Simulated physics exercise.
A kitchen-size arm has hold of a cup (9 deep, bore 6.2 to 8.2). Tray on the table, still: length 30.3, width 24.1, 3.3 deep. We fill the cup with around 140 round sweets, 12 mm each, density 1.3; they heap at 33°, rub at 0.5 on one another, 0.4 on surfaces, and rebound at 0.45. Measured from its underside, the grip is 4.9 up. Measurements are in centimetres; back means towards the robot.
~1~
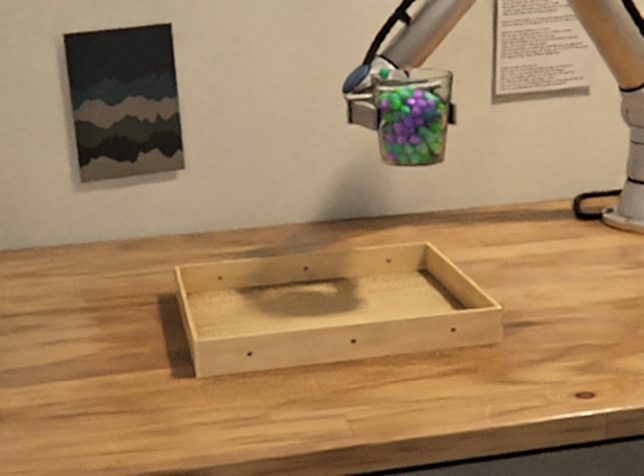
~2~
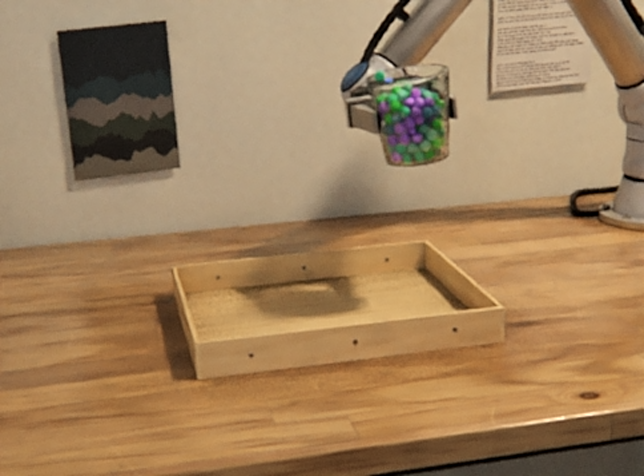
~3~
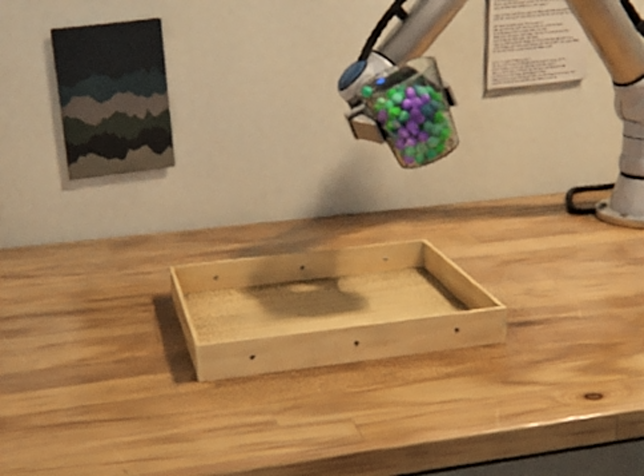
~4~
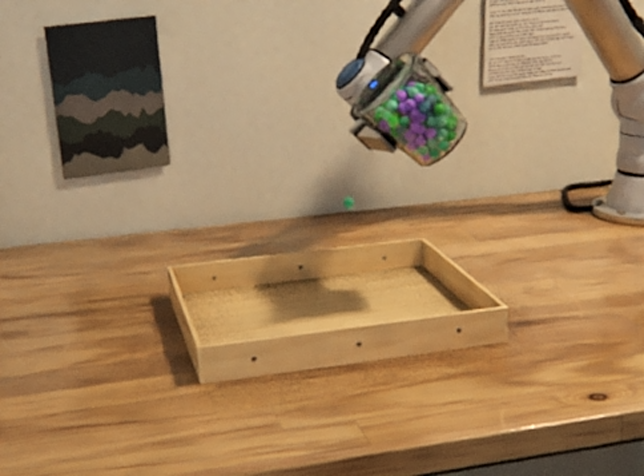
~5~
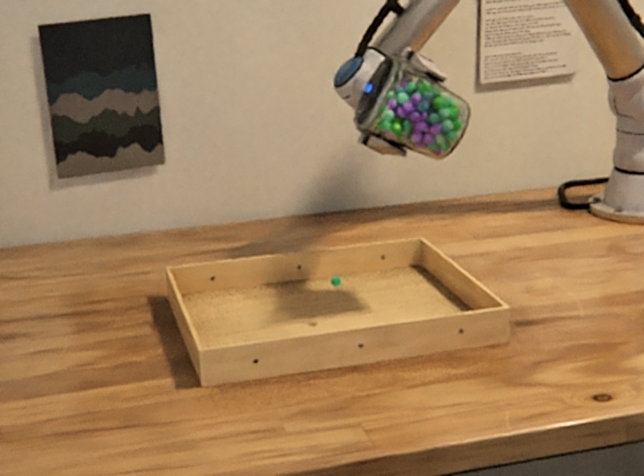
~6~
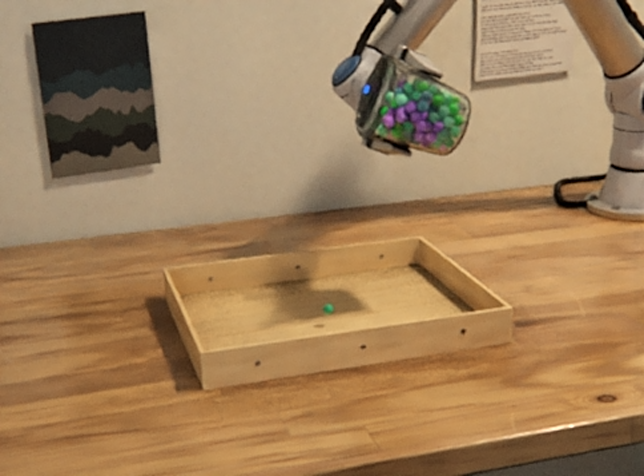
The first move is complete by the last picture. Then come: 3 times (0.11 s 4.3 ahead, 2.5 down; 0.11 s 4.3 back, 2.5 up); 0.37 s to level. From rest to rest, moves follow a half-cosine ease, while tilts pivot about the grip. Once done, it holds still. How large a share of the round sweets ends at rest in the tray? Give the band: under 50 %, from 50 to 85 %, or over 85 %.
The share falls under 50 %.
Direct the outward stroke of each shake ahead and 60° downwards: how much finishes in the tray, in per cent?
Result: Approx. 15 %.
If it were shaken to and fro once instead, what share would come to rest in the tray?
It would then be around 20 per cent.
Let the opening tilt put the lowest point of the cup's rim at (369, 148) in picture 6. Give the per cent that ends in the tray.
Some 75 per cent.
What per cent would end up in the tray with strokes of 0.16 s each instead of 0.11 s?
The share would be near 20 %.
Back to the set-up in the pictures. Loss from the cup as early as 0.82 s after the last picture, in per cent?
40 %.
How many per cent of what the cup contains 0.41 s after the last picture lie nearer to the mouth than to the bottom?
Roughly 60 %.
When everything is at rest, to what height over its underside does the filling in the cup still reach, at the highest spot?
Top of the fill: Near 7.0 cm.
Then, 0.41 s on, tilted 66° forward, highest piece 23 above the table; 107 in the cup, 23 in the tray, 8 in flight or on a rim.
Then, 0.82 s on, tilted 39° forward, highest piece 23 above the table; 86 in the cup, 48 in the tray, 2 on the table or floor, 2 in flight or on a rim.
Then, 1.23 s on, level, highest piece 24 above the table; 86 in the cup, 50 in the tray, 2 on the table or floor.
Then, 2.28 s on, level, highest piece 24 above the table; 86 in the cup, 50 in the tray, 2 on the table or floor.
In the end, 86 in the cup, 50 in the tray, 2 on the table or floor. That is 36 % in the tray.
